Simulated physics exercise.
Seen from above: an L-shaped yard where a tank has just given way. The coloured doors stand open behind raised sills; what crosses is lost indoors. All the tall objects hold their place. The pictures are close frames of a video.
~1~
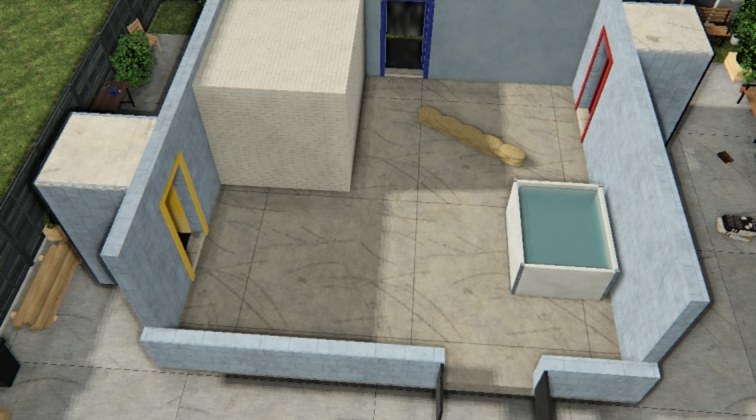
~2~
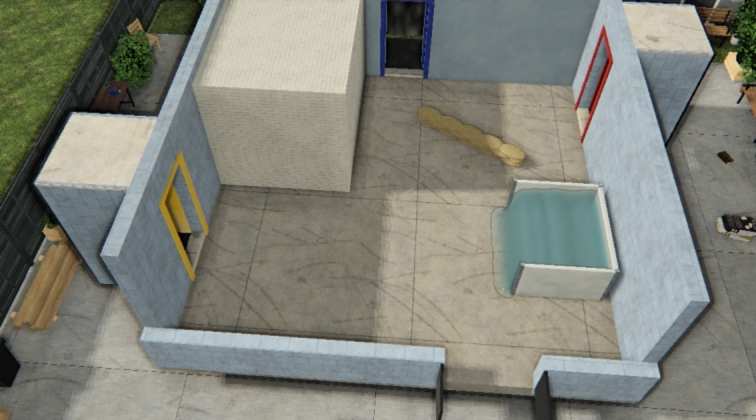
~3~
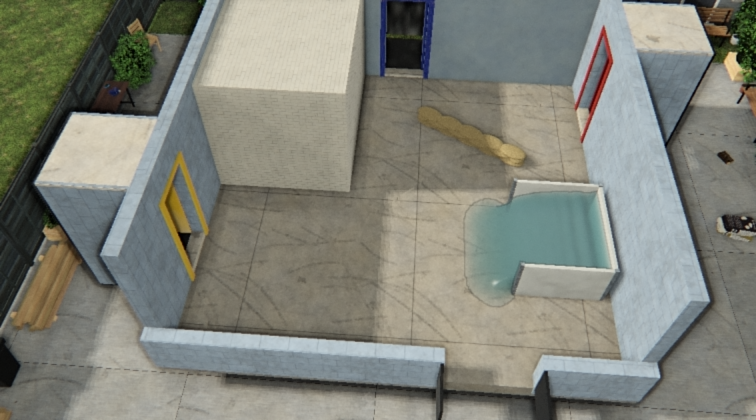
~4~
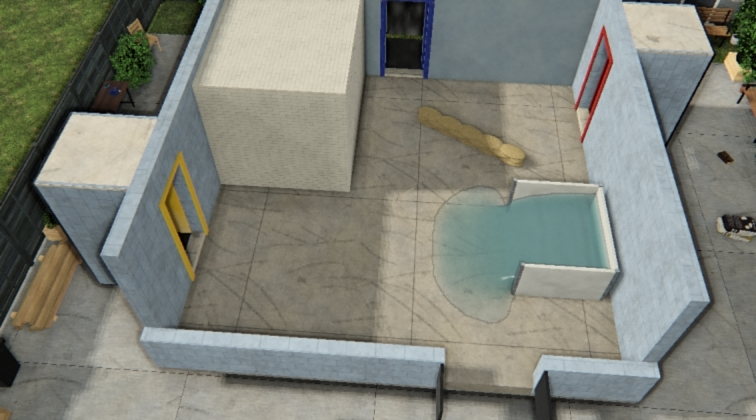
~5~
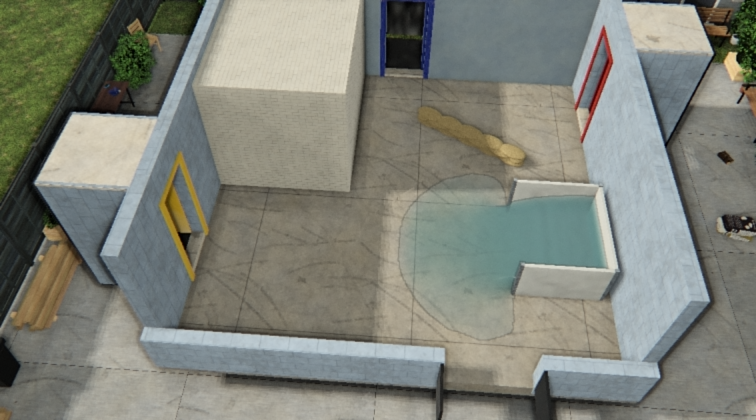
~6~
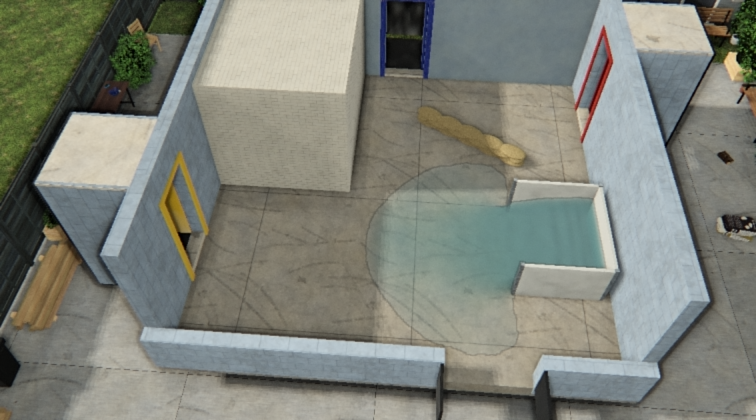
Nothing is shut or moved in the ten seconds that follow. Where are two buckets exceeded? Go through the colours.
The red door stays under that; the blue door takes more than that; the yellow door takes more than that.
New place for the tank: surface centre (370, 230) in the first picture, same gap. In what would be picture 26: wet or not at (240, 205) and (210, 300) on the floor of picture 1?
In that order: Under water, covered.
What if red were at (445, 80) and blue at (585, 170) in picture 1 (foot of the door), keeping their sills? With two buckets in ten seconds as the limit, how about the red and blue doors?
One by one: The red one holds, the blue one keeps below it.
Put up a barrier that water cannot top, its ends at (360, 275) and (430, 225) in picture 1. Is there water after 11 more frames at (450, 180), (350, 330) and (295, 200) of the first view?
In that order: Under water, awash, under water.
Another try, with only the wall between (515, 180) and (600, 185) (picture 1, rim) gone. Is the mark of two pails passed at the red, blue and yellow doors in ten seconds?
My reading: Red door goes over, blue door is over, yellow door stays under.
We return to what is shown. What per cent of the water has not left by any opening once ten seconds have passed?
Some 88 per cent.
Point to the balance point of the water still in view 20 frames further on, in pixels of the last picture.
Around (339, 237).
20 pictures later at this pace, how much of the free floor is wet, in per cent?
Close to 65 %.
A moment on, water covers 50 % of the floor; the red door not reached, the blue door not reached, the yellow door not reached.
Next, water covers 60 % of the floor; the red door not reached, the blue door not reached, the yellow door over two buckets in.
Then, water covers 65 % of the floor; the red door not reached, the blue door under two buckets in, the yellow door far over two buckets in.
Later, water covers 70 % of the floor; the red door not reached, the blue door over two buckets in, the yellow door far over two buckets in.
In the end, water covers 95 % of the floor; the red door wet at the sill, nothing in, the blue door over two buckets in, the yellow door far over two buckets in.
